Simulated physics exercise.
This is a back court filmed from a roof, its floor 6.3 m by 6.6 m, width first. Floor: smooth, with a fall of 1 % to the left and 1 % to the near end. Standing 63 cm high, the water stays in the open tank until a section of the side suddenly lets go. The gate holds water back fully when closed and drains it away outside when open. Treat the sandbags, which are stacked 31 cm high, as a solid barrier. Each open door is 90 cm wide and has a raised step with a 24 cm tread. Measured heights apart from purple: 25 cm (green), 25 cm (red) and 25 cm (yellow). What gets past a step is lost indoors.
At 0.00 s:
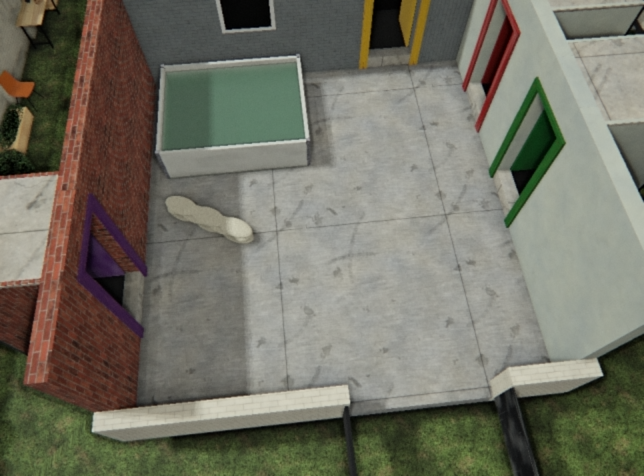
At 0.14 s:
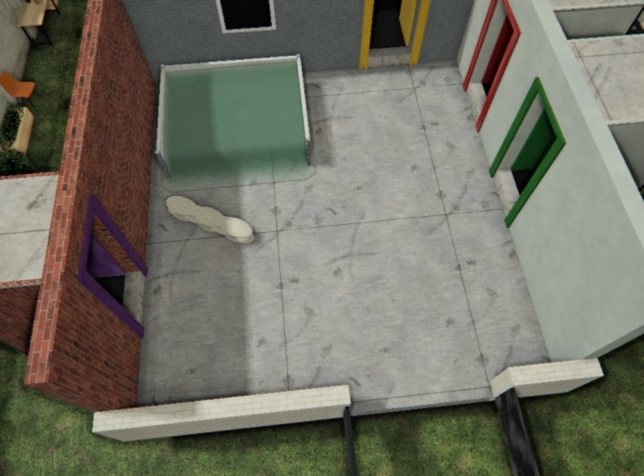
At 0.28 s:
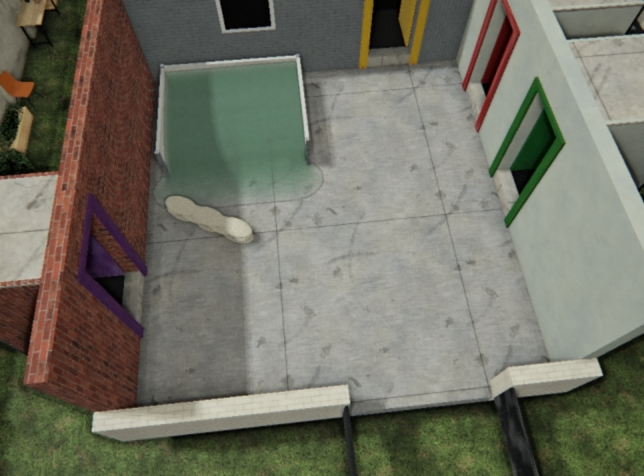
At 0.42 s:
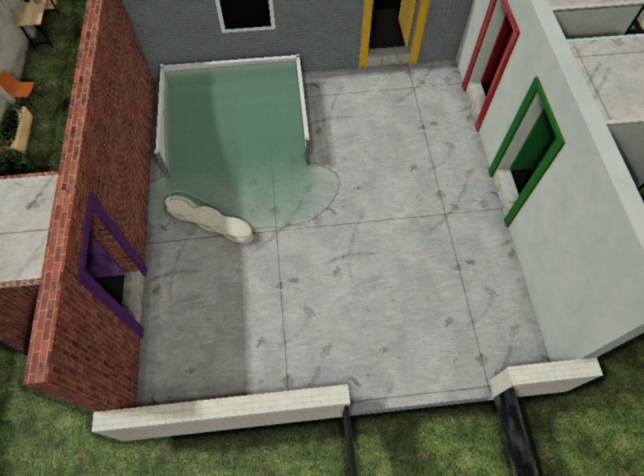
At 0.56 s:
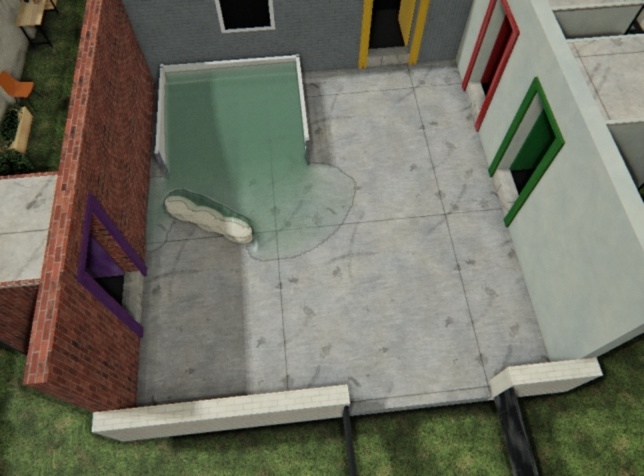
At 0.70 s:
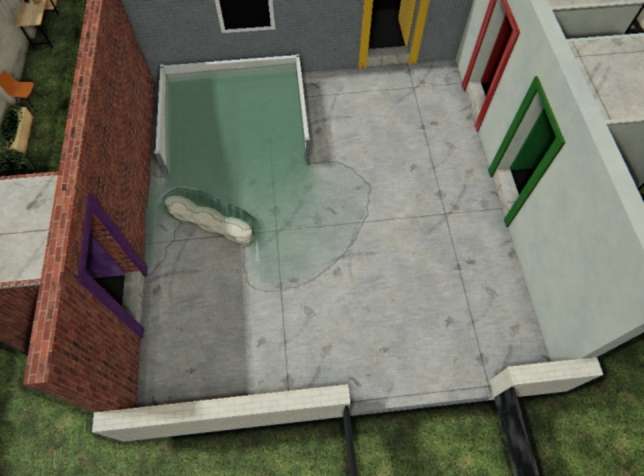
In a walled back court, greenish water poured from the front of an open tank, spread over the grey floor around a pale, low stack of sandbags, and fanned out toward the near end.
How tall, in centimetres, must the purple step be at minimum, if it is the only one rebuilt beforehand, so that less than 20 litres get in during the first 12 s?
It needs to be at least 6.5 cm tall.
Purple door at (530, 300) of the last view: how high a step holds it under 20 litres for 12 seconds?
Roughly 11.0 cm, give or take.
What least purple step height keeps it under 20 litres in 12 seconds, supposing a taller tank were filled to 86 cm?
The step would need to be some 9.0 cm high.
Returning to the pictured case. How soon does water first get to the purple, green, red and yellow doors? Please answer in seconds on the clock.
Reading them off: Purple 0.8 s, then green 3.4 s, then red 5.0 s, then yellow 5.0 s.
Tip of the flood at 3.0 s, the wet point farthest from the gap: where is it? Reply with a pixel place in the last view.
The farthest wet point sits near (544, 373) in the last view.
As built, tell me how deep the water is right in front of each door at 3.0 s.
Depths in cm: Purple 5, green 0, red 0, yellow 0.
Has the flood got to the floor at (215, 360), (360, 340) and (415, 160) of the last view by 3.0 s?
Status: Submerged / submerged / clear.
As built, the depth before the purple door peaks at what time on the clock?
The level tops out near 5.5 seconds.
After 1.4 s water covers 40 % of the floor, deepest (47 cm) near (209, 212); 4 cm at the purple door, 0 litres in over its 24 cm step.
After 3.0 s water covers 70 % of the floor, deepest (34 cm) near (544, 373); 5 cm at the purple door, 0 litres in over its 24 cm step.
After 12.0 s water covers 95 % of the floor, deepest (12 cm) near (137, 419); 7 cm at the purple door, 0 litres in over its 24 cm step.
At the purple door as built, the water arrived by 0.9 s and peaked near 10 cm at 5.6 s.
Run again over the same 12 s with other heights there, 26 litres in over 6 cm, 9 litres over 8 cm. The limit of 20 litres is kept from about 6.5 cm up.
